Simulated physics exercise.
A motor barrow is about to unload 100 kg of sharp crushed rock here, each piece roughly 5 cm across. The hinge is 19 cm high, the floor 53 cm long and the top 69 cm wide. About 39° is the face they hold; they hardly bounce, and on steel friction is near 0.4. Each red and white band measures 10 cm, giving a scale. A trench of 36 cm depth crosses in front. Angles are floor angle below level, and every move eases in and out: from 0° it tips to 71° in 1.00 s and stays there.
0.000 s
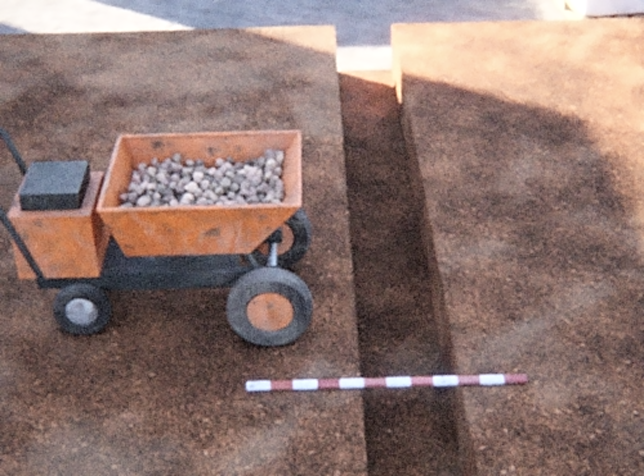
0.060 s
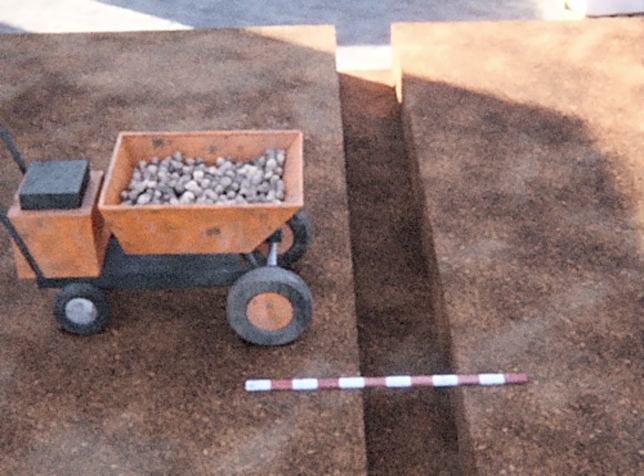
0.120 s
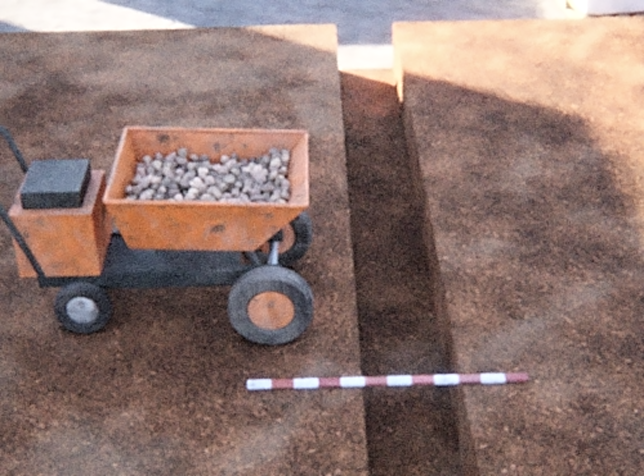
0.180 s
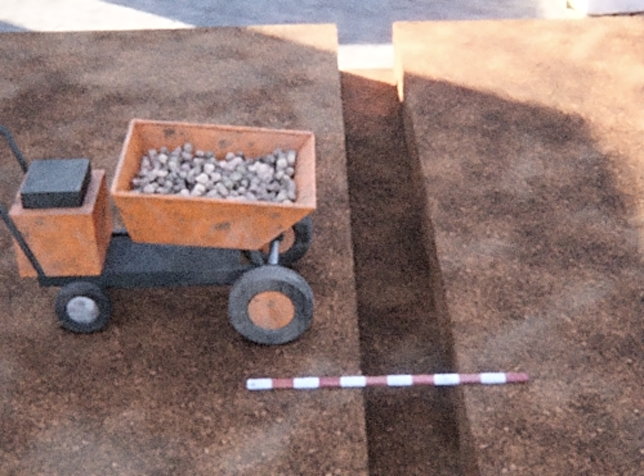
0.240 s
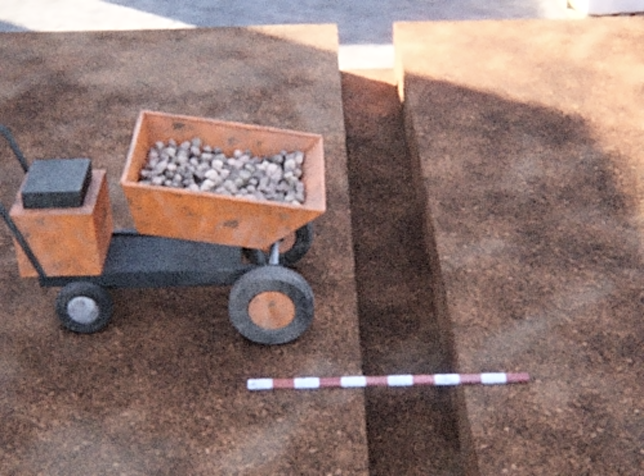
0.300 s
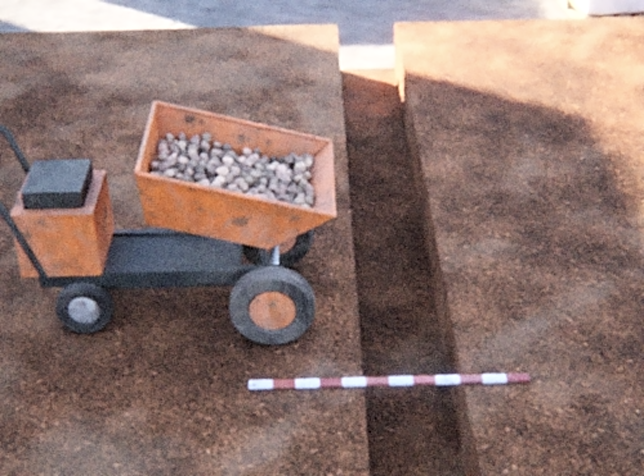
The orange skip of a small motor barrow, loaded with grey stones, sits level beside a narrow trench crossed by a red and white banded rod. Its left end then rises gradually as the skip shifts slightly right, leaving it tilted down toward the trench, with the stones still inside.
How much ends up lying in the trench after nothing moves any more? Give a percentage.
A share of about 82 per cent.
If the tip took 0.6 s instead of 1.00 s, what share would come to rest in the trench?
It would be near 60 per cent.
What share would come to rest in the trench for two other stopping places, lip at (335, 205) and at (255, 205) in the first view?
First some 45, then 100 per cent.
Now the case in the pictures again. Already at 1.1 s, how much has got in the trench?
Roughly 30% by that time.
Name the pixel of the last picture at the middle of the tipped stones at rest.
About (424, 344).
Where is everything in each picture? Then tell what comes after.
In the first picture, lip at (300, 206), floor tilted 0°, highest stones at (271, 163).
In the second picture, the skip is at 1°, its lip at (301, 206); the top of the load is at (267, 166); the stones move at 0.2 m/s on average.
In the third picture, lip at (307, 206), floor tilted 3°, highest stones at (250, 166); the stones move at 0.4 m/s on average.
In the fourth picture, the skip is at 6°, its lip at (315, 208); the top of the load is at (174, 166); the stones move at 0.6 m/s on average.
In the fifth picture, the skip is at 10°, its lip at (324, 211); the top of the load is at (171, 161); the stones move at 0.7 m/s on average.
In the sixth picture, the skip is at 15°, its lip at (335, 216); the top of the load is at (182, 154); the stones move at 0.8 m/s on average.
After 0.8 s the floor is at 60°; 100 % in the skip; the foremost stones are at (382, 248).
After 1.1 s the floor is at 71°; 69 % in the skip, 29 % in the trench, 2 % past the trench; the foremost stones are at (465, 319).
After 1.5 s the floor is at 71°; 26 % in the skip, 56 % in the trench, 18 % past the trench; the foremost stones are at (548, 313).
After 3.4 s the floor is at 71°; 0 % in the skip, 82 % in the trench, 18 % past the trench; the foremost stones are at (572, 317).
